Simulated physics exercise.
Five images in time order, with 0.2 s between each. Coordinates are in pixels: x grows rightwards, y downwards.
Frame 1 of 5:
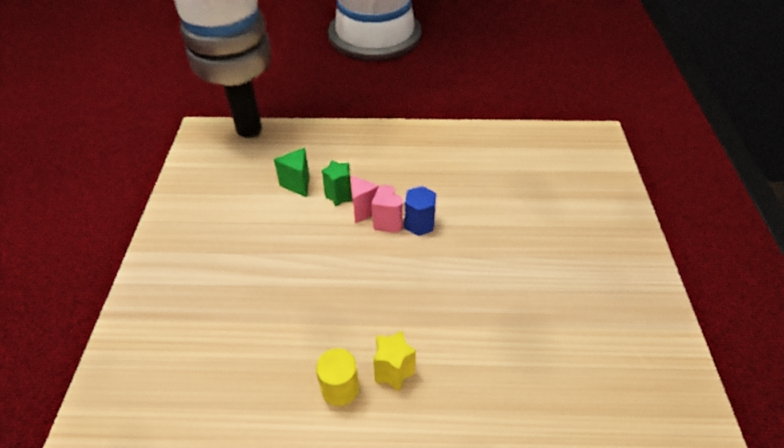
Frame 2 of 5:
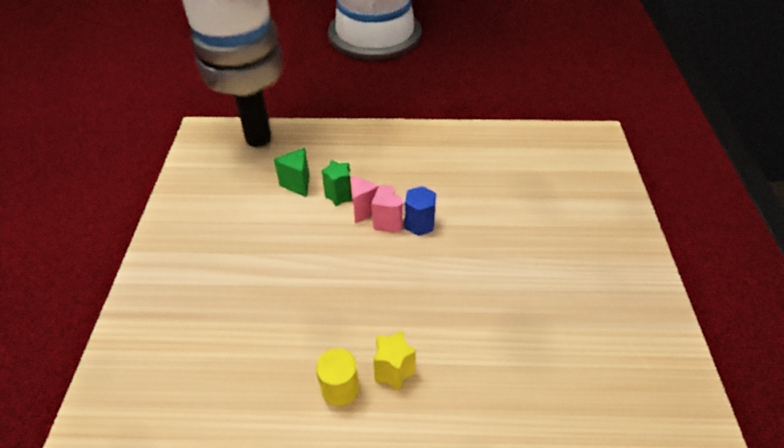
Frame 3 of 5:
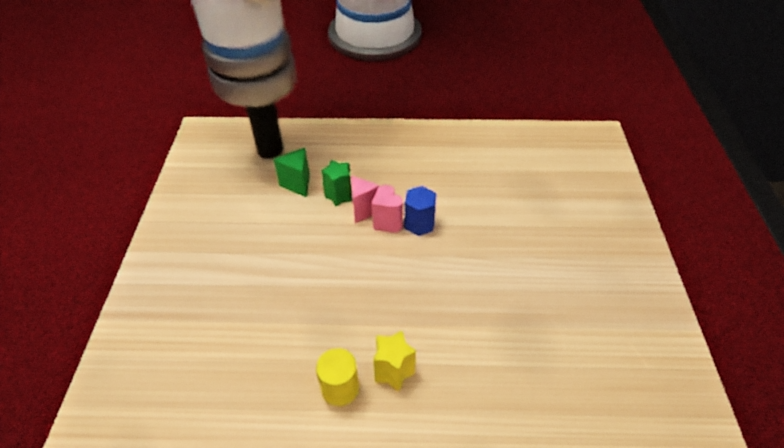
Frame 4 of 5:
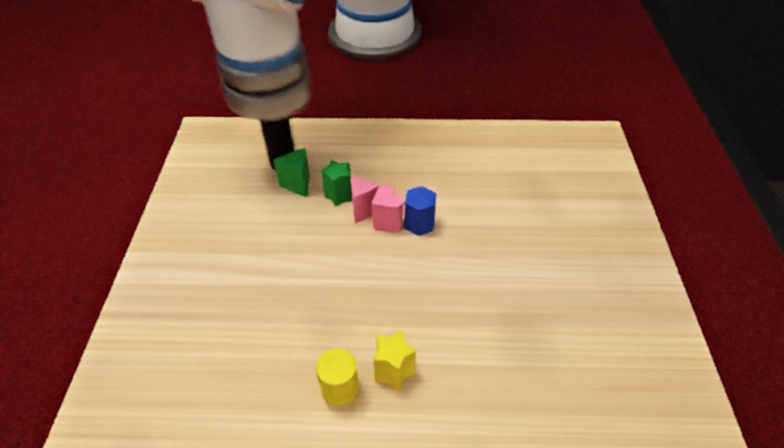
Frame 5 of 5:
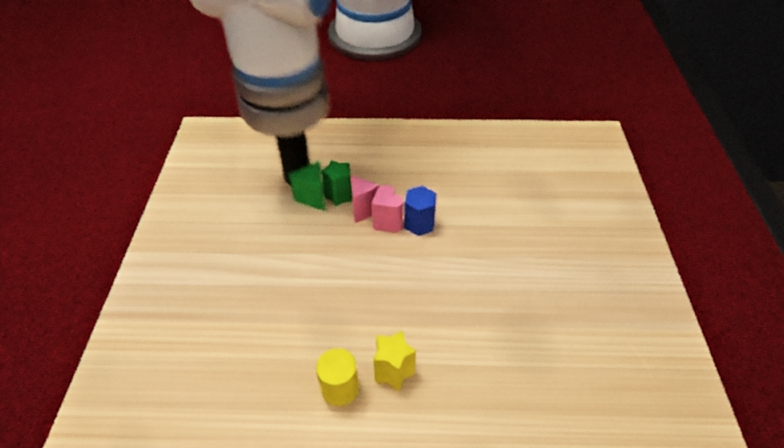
The footage shows a robot arm with a black stick moving down and right across a wooden board of coloured blocks, then pushing the green three-sided block right toward the green star-shaped block, while the other blocks stay still.
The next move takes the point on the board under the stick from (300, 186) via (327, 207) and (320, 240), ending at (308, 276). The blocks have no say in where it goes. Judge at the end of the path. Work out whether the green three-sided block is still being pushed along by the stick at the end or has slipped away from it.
Slid away.
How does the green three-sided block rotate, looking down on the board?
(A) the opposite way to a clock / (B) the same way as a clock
Answer: A.
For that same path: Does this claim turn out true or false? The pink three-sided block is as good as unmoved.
This is false.
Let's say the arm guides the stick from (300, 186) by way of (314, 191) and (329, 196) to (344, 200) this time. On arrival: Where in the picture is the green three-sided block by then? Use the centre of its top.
(336, 193)
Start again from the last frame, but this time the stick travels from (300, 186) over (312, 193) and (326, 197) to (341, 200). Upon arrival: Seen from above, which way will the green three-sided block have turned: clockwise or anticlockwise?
From above, it turns clockwise.
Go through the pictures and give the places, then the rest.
In the first frame, stick tip (249, 130); block tops, green three-sided block (293, 159); green star-shaped block (337, 169); pink three-sided block (362, 186); pink heart block (387, 196).
In the second frame, stick (259, 139); blocks unchanged.
In the third frame, stick (271, 150); blocks unchanged.
In the fourth frame, stick (284, 163); blocks unchanged.
In the fifth frame, stick (298, 177); green three-sided block (310, 173); green star-shaped block (337, 169); pink three-sided block (362, 186); pink heart block (387, 196).
The first path, step by step. One third of the way, stick (326, 198); green three-sided block (336, 197); green star-shaped block (353, 173), turned 90° anticlockwise; pink three-sided block (375, 182), turned 25° clockwise; pink heart block (392, 199), turned 25° clockwise.
Two thirds of the way, stick (318, 232); green three-sided block (343, 218), turned 35° anticlockwise; green star-shaped block (353, 173), turned 90° anticlockwise; pink three-sided block (374, 182), turned 25° clockwise; pink heart block (392, 199), turned 25° clockwise.
At the end, stick (306, 268); green three-sided block (343, 219), turned 40° anticlockwise; green star-shaped block (353, 173), turned 90° anticlockwise; pink three-sided block (374, 182), turned 25° clockwise; pink heart block (392, 199), turned 25° clockwise.
